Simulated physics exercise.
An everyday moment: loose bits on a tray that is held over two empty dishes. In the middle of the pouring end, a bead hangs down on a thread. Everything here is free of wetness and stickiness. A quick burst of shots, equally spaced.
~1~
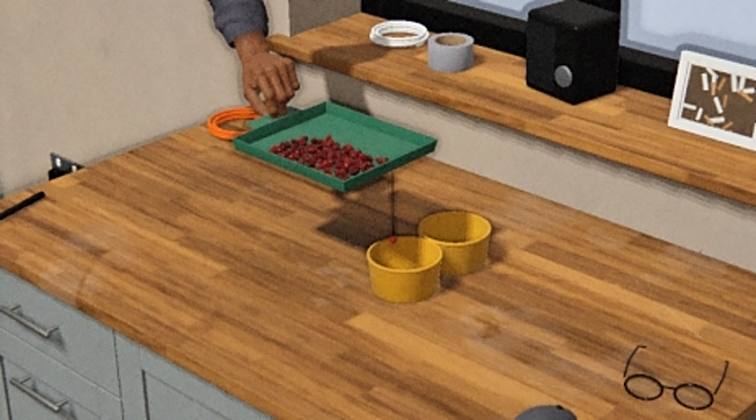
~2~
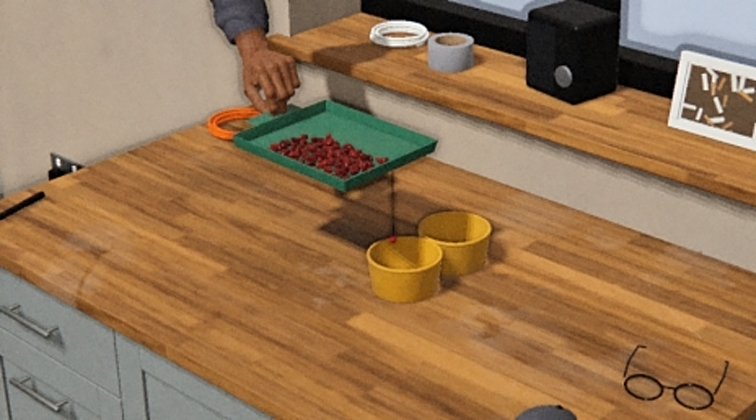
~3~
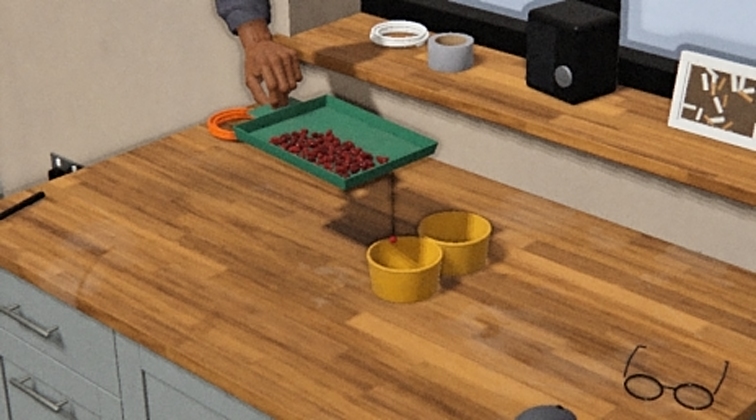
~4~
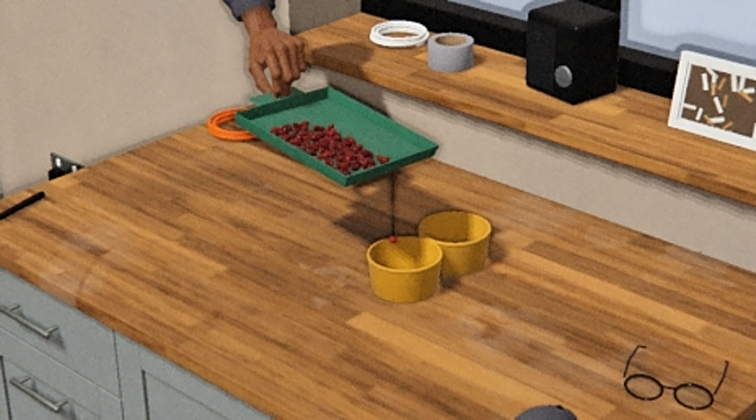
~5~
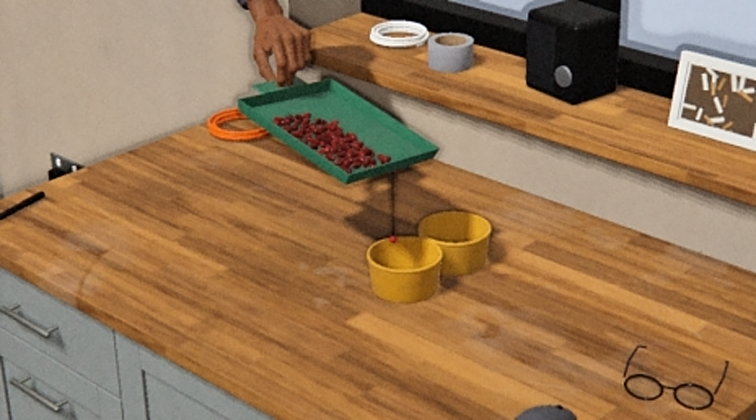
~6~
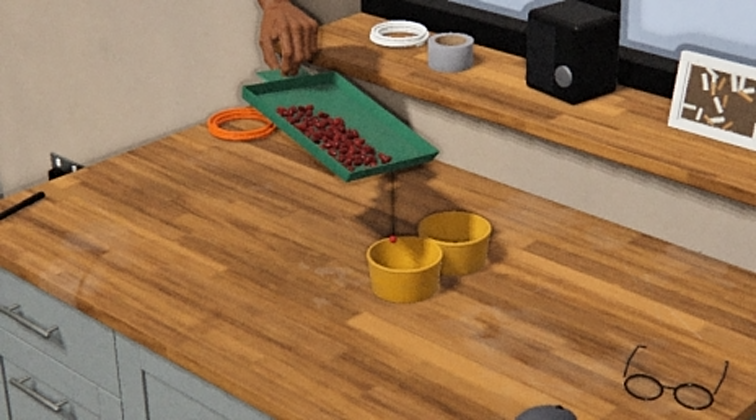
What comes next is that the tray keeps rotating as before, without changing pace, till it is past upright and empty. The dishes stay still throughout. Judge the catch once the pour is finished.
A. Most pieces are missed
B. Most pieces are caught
Answer: B.
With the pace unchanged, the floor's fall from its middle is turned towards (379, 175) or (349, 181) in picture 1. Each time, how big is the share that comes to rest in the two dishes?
Respectively 20 and 10 in a hundred.
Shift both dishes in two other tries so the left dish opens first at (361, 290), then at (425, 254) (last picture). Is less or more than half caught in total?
Place 1: Lower than half; place 2: Higher than half.
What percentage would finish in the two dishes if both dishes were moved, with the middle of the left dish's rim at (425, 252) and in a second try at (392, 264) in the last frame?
Around 70 and then 70 per cent.
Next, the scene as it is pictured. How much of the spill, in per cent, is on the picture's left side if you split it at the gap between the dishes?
Roughly 40 percent.
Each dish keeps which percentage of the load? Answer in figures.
Left dish: Roughly 40 per cent; right dish: Roughly 40 per cent.
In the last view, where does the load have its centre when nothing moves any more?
Around (441, 264).
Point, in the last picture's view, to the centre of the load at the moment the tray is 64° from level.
Roughly at (397, 145).
Soon, tray tipped steeply; nearly all on the tray; a stray few in the air.
A while on, tray tipped past a quarter turn; most on the tray; a stray few in the left dish; a small part in the right dish; a stray few outside both.
Towards the end, tray tipped past a quarter turn; about a third in the left dish; about a third in the right dish; about a quarter outside both.
Finally, tray tipped past a quarter turn; about a third in the left dish; about a third in the right dish; about a quarter outside both.
